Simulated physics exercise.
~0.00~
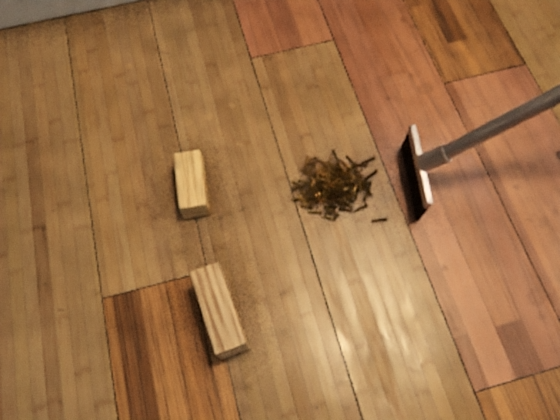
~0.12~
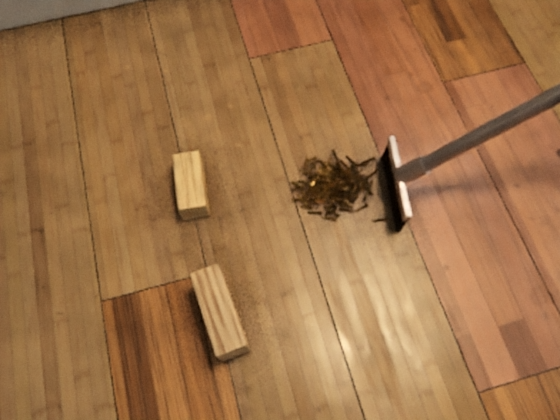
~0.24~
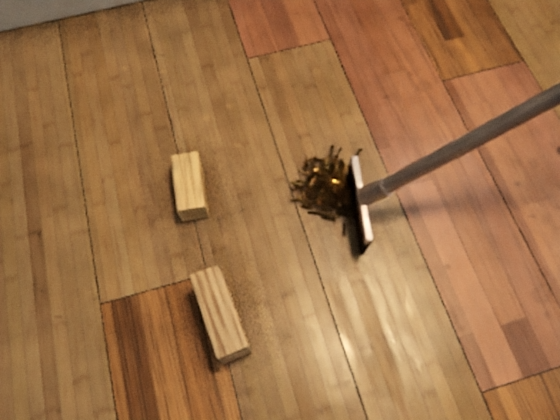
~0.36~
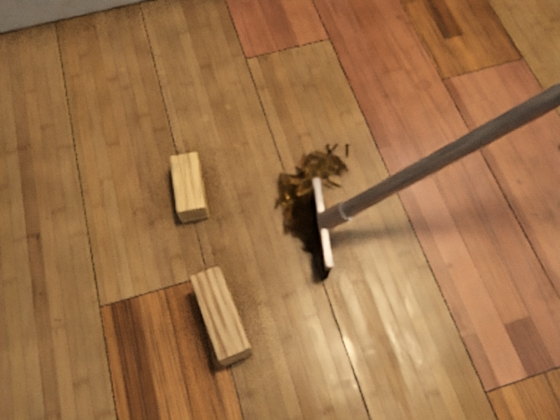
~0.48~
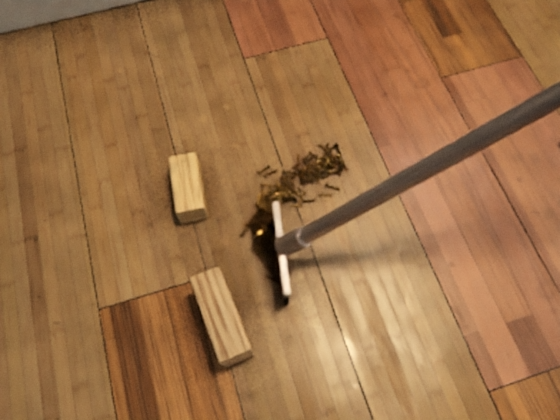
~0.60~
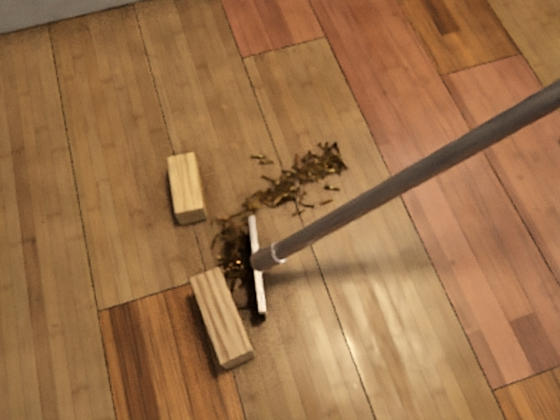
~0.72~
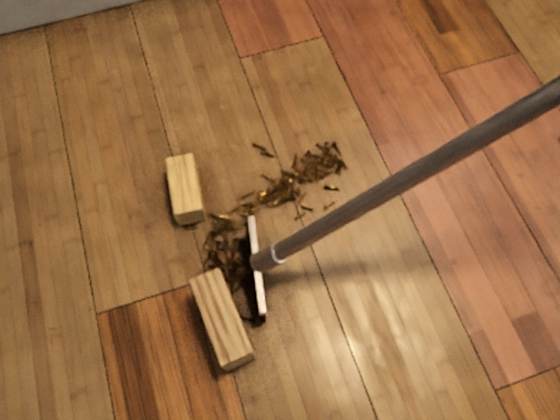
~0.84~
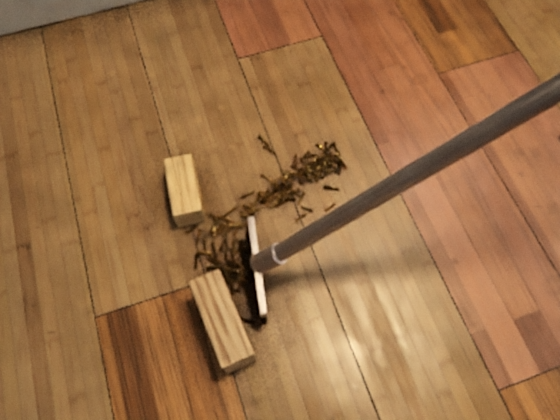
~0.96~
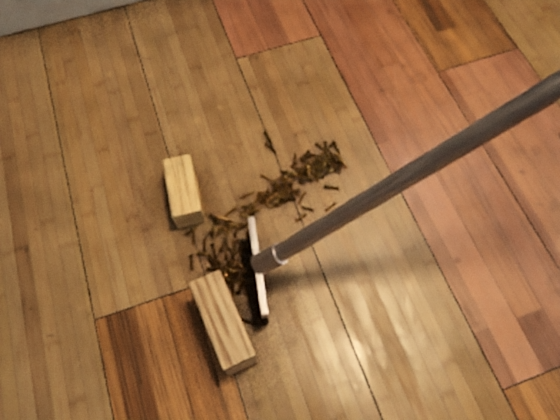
A squeegee pushes brass-coloured screws left and down, leaving most before two wooden blocks.
